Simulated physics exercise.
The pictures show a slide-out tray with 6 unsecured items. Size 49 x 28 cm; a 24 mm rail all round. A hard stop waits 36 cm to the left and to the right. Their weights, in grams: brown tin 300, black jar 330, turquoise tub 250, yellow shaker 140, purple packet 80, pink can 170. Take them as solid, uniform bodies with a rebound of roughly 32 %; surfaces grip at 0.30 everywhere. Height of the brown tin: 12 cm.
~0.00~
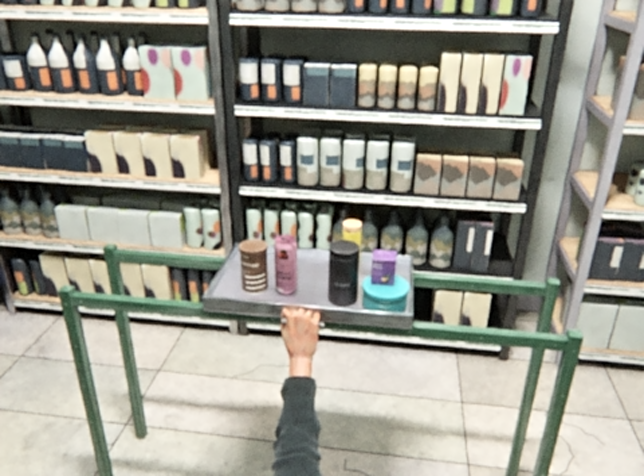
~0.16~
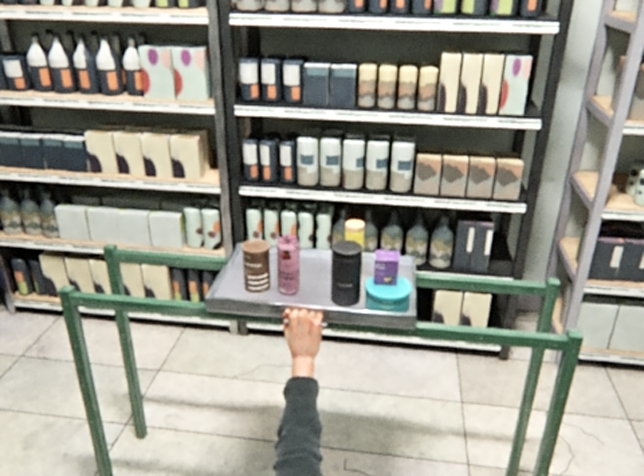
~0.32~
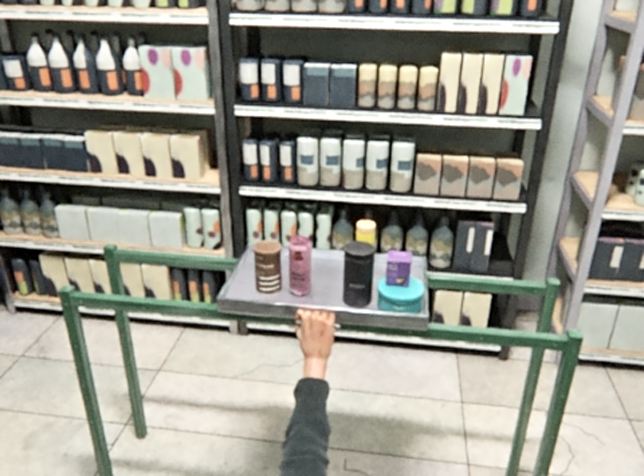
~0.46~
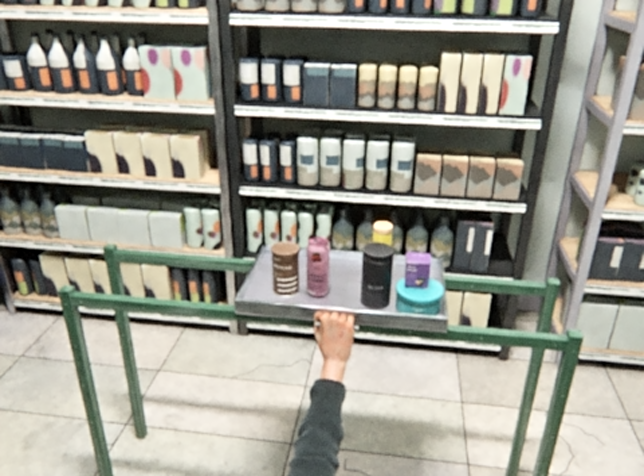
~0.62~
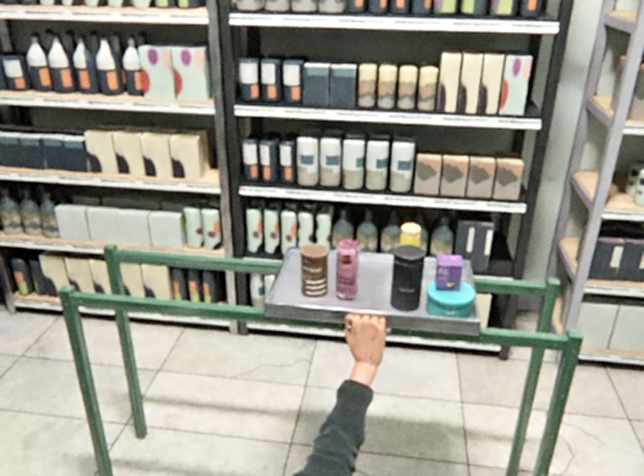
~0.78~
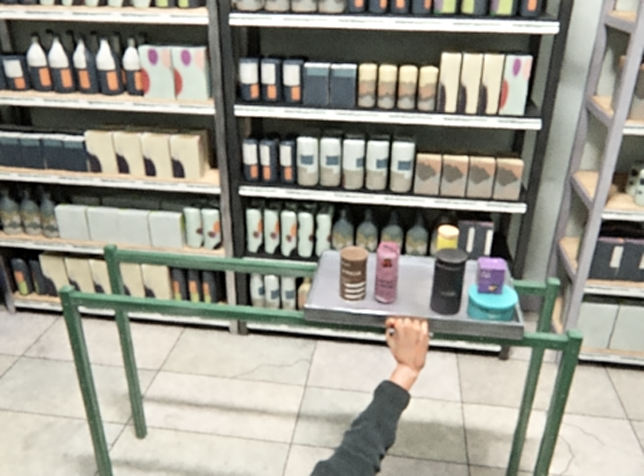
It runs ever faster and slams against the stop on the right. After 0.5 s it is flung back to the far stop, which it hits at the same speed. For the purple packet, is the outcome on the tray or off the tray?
The purple packet falls out.
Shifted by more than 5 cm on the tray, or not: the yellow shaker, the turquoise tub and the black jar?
The yellow shaker stays put; the turquoise tub leaves its spot; the black jar leaves its spot.
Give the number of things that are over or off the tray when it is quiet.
That comes to 1.
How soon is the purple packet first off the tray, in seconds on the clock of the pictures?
Near 1.1 s.
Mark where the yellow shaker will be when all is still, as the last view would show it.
Near (222, 236).
By 1.28 s, tray moved 36 cm right; purple packet now off the tray; brown tin 10 cm from its spot; yellow shaker 10 cm from its spot.
By 2.08 s, tray moved 27 cm right; brown tin 10 cm from its spot; yellow shaker 10 cm from its spot; pink can 9 cm from its spot.
By 3.18 s, tray moved 32 cm left; brown tin 10 cm from its spot; yellow shaker 10 cm from its spot; pink can 9 cm from its spot.
When it is over (3.8 s), off the tray, purple packet; not toppled but over 5 cm from the start, black jar and turquoise tub; the other 3 within 5 cm of the start.
